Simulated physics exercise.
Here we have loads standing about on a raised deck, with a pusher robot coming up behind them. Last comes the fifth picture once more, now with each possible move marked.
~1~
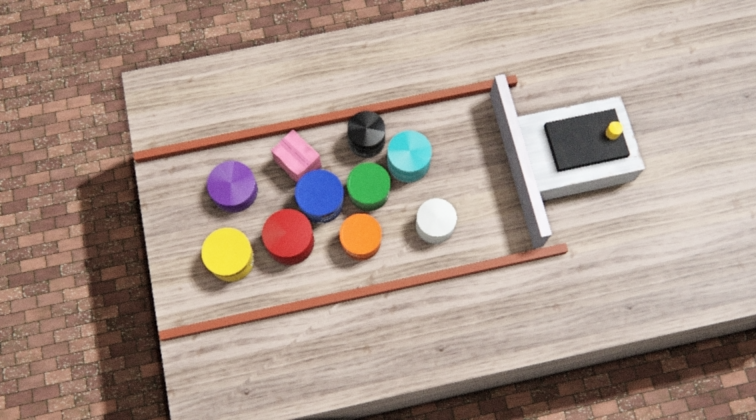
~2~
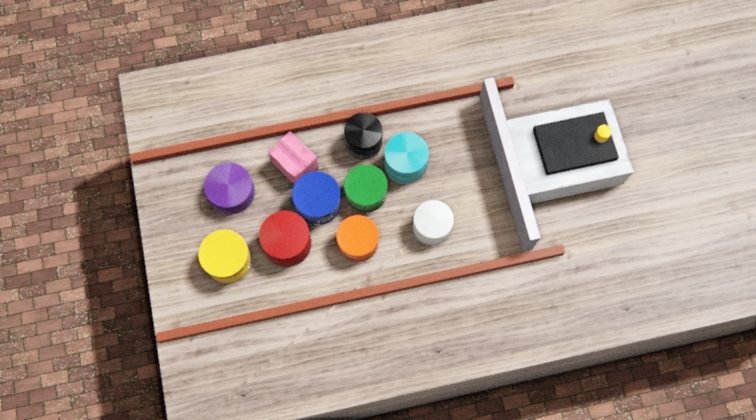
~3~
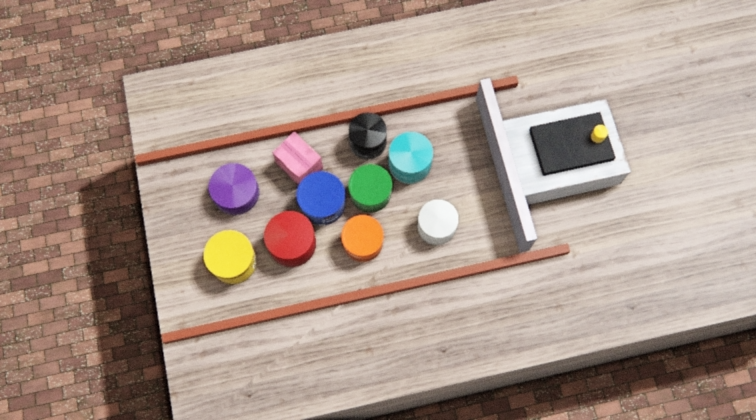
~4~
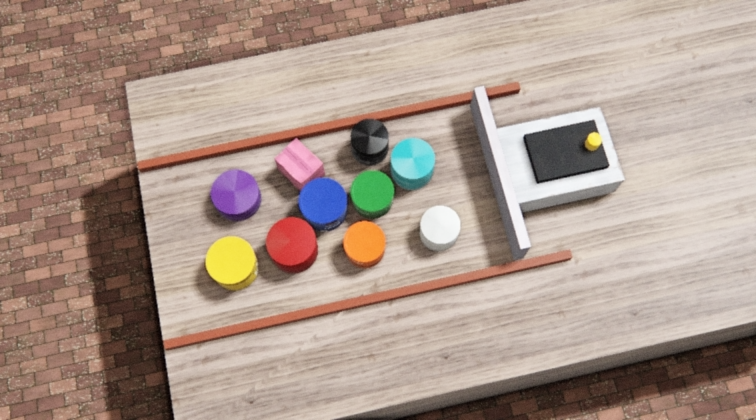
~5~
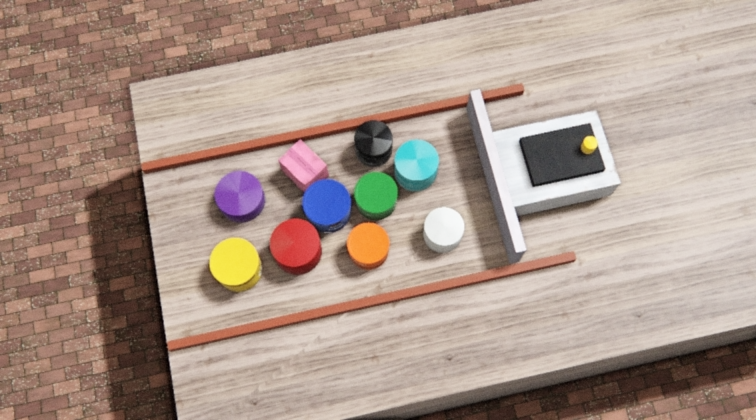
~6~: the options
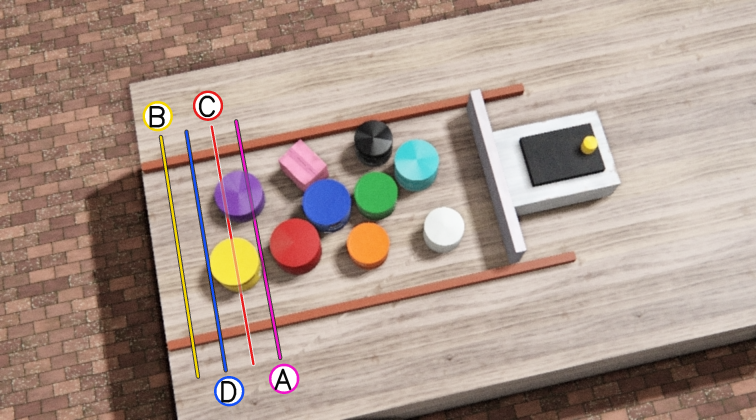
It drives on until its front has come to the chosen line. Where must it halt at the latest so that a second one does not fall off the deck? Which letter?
The farthest such stop is A.
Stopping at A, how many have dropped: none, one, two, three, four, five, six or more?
One.
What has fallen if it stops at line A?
The yellow pail goes over.
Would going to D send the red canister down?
Yes.
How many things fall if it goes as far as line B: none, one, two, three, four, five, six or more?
In all, six or more.
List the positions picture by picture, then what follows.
The first picture shows purple canister (233, 187); red canister (289, 238); green pail (368, 187).
The second picture shows robot (570, 144); turquoise canister (406, 158).
The third picture shows robot (566, 144); orange pail (363, 239).
The fourth picture shows robot (560, 152); blue pail (324, 206).
The fifth picture shows robot (556, 155); black canister (374, 144); purple canister (240, 197); red canister (297, 247).
On the copy, A at (257, 234); B at (179, 251); C at (232, 240); D at (205, 246).
On A. First, robot (471, 174); black canister (360, 140); orange pail (358, 254).
Then, robot (385, 192); yellow pail (215, 272); purple canister (211, 192).
Finally, robot (317, 207); yellow pail over the edge; purple canister (154, 194); one fallen.
By contrast, B drops six; C drops two; D drops six.
